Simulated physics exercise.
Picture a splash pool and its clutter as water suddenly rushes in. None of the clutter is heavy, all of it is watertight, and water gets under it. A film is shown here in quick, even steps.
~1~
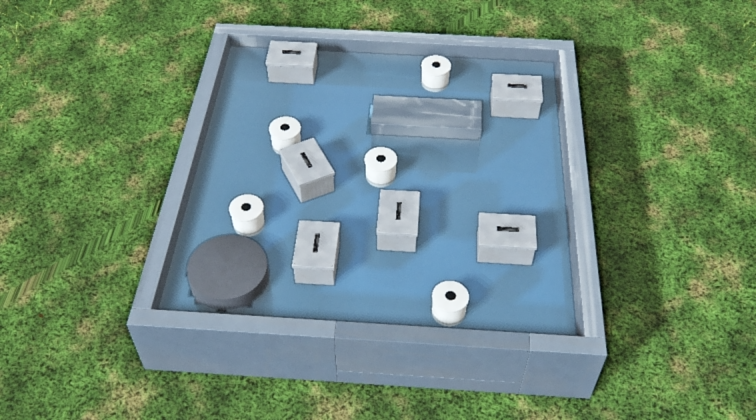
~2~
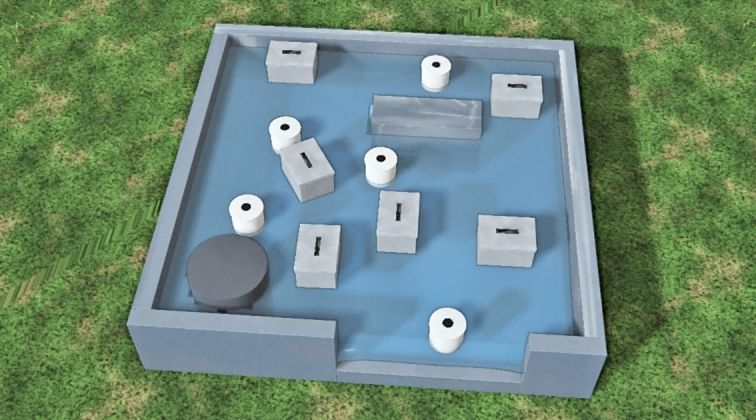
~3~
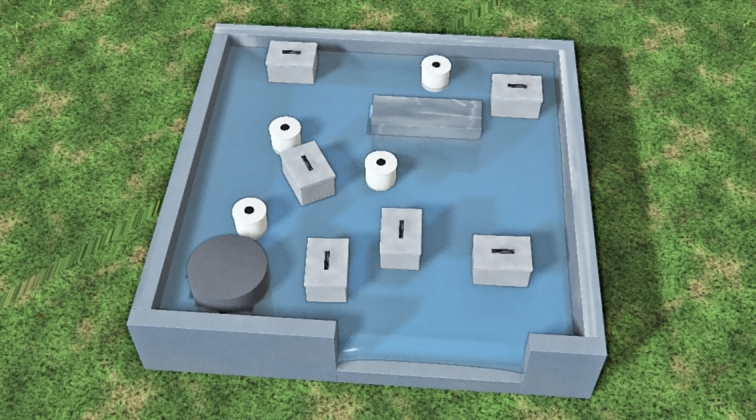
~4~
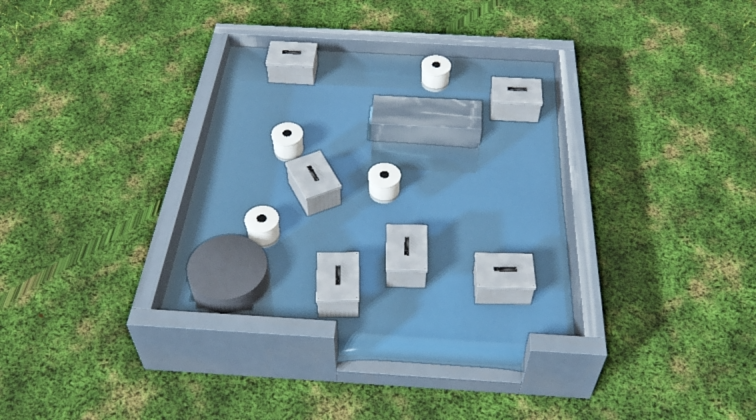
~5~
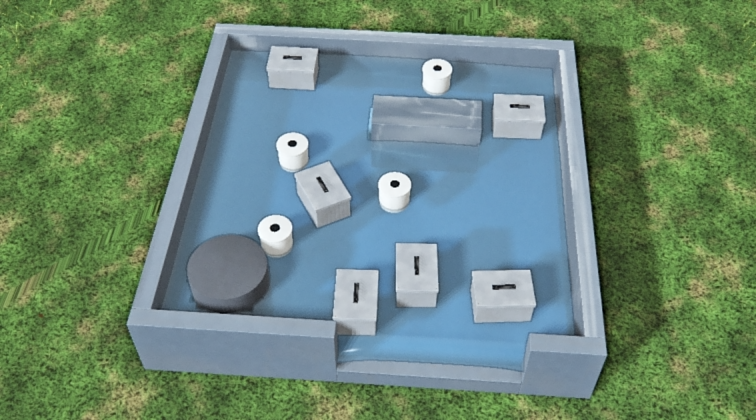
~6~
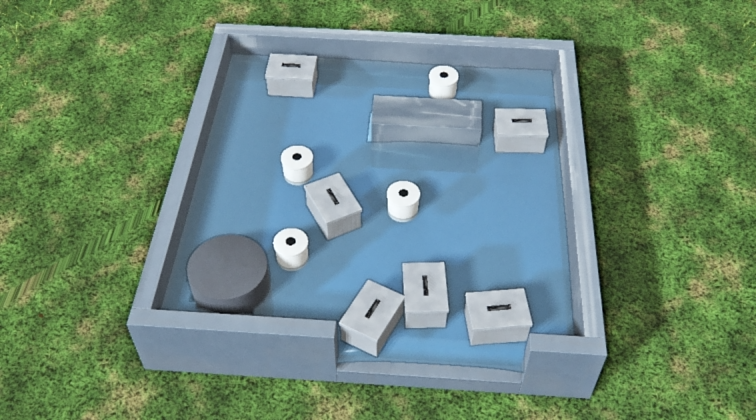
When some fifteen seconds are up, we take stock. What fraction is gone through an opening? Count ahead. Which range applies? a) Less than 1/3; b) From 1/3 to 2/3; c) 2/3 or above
Answer: C.
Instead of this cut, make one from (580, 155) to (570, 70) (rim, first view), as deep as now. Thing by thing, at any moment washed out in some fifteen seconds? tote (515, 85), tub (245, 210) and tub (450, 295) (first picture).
Each in turn: Exits, never leaves, never leaves.
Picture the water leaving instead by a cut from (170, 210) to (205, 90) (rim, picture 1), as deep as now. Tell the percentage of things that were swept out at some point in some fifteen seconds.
Some 70 in a hundred.
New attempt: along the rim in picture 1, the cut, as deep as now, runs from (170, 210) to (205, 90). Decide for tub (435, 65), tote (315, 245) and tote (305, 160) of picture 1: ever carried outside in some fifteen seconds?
One by one, that's lost, lost, lost.
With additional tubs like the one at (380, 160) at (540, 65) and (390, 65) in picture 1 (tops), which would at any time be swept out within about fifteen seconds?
Well, the first one ends up trapped, and the second one ends up trapped.
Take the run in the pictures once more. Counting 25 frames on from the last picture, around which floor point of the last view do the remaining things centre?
I'd say somewhere close to (411, 237).
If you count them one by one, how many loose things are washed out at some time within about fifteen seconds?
The total here is 9.
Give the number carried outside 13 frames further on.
7.
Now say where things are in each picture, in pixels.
A tote at (399, 212), afloat; a tote at (508, 230), afloat; 0 of 11 have shifted, in the first picture.
A tote at (399, 213), afloat; a tote at (507, 232) floats; 1 of 11 have shifted, in the second picture.
A tote at (401, 230), afloat, close to its start; a tote at (503, 252) floats, close to its start; 4 of 11 have shifted, in the third picture.
A tote at (407, 247) floats, close to its start; a tote at (505, 270), afloat, close to its start; 7 of 11 have shifted, in the fourth picture.
A tote at (417, 266) floats, a stride from its start; a tote at (504, 288), afloat, a stride from its start; 9 of 11 have shifted, in the fifth picture.
A tote at (425, 286) floats, a stride from its start; a tote at (499, 308), afloat, a stride from its start; 11 of 11 have shifted, in the sixth picture.
A moment on, 4 of 11 are out; 7 afloat.
Next, 7 of 11 are out; 4 afloat.
Later, 7 of 11 are out; 4 afloat.
In the end, 9 of 11 are out; 2 afloat.
